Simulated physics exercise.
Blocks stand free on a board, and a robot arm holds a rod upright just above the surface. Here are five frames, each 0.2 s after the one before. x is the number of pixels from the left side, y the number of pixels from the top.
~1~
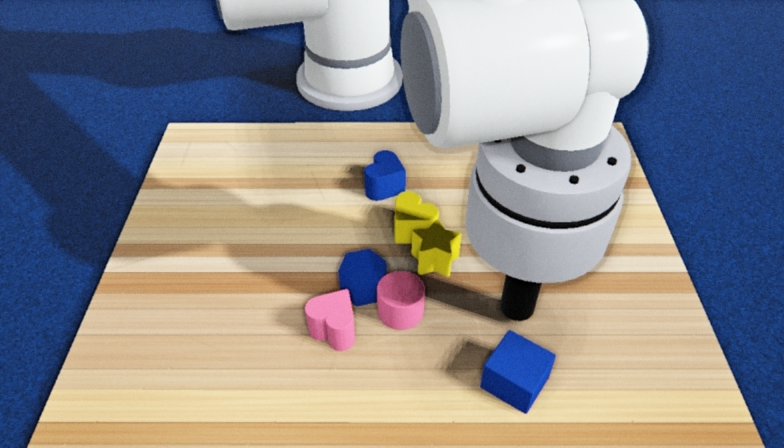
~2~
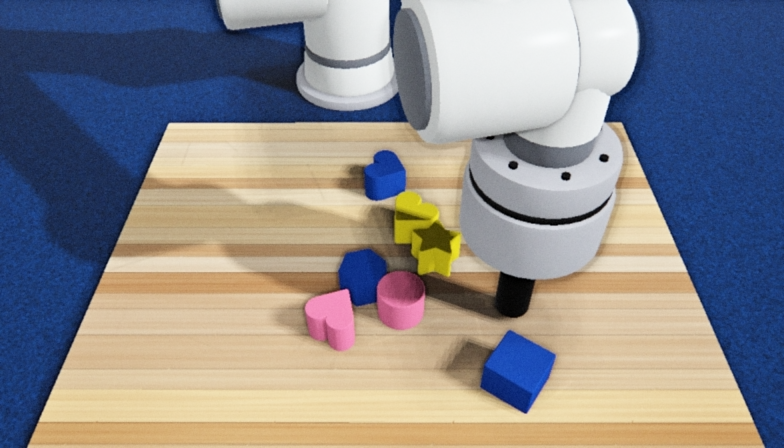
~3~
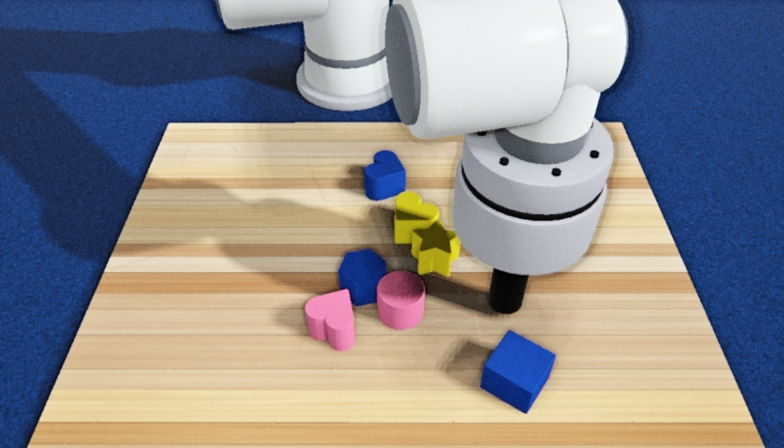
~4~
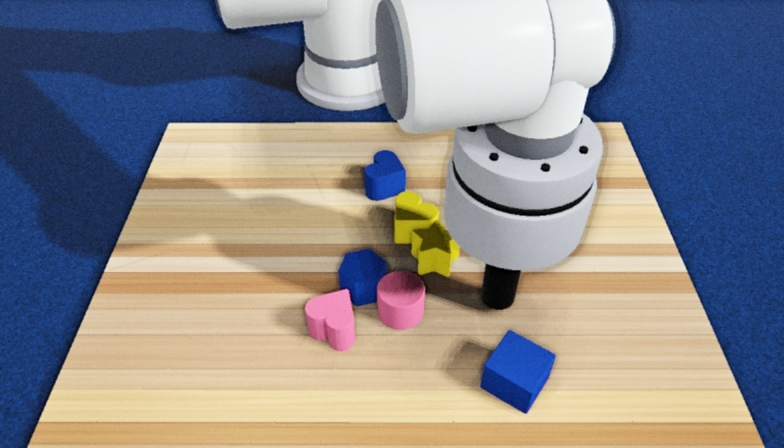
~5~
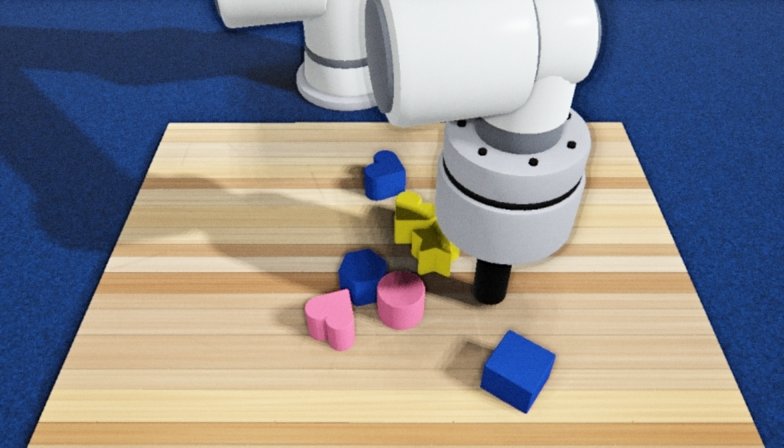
Above a wooden board, a robot arm moves its black rod slightly left past still blocks.
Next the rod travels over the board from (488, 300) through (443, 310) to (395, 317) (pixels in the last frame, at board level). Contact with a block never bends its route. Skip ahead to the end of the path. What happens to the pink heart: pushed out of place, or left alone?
The pink heart moves.
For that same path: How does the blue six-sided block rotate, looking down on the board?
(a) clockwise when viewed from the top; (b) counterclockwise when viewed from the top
I choose a.
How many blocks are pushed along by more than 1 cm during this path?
Here I'd predict at least three blocks moving more than 1 cm.
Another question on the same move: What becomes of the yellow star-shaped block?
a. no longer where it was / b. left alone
My pick is b.
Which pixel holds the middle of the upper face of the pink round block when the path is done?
I'd guess (354, 292).
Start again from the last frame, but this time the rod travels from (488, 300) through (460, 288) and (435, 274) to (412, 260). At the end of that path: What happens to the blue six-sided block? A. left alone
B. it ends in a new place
Choice A: Left alone.
The first path, step by step. Halfway along, rod at (442, 303); nothing pushed yet.
At the end, rod at (395, 309); pink heart at (316, 312), turned 25° anticlockwise; blue six-sided block at (342, 259), turned 60° clockwise; pink round block at (354, 292); yellow star-shaped block not moved.
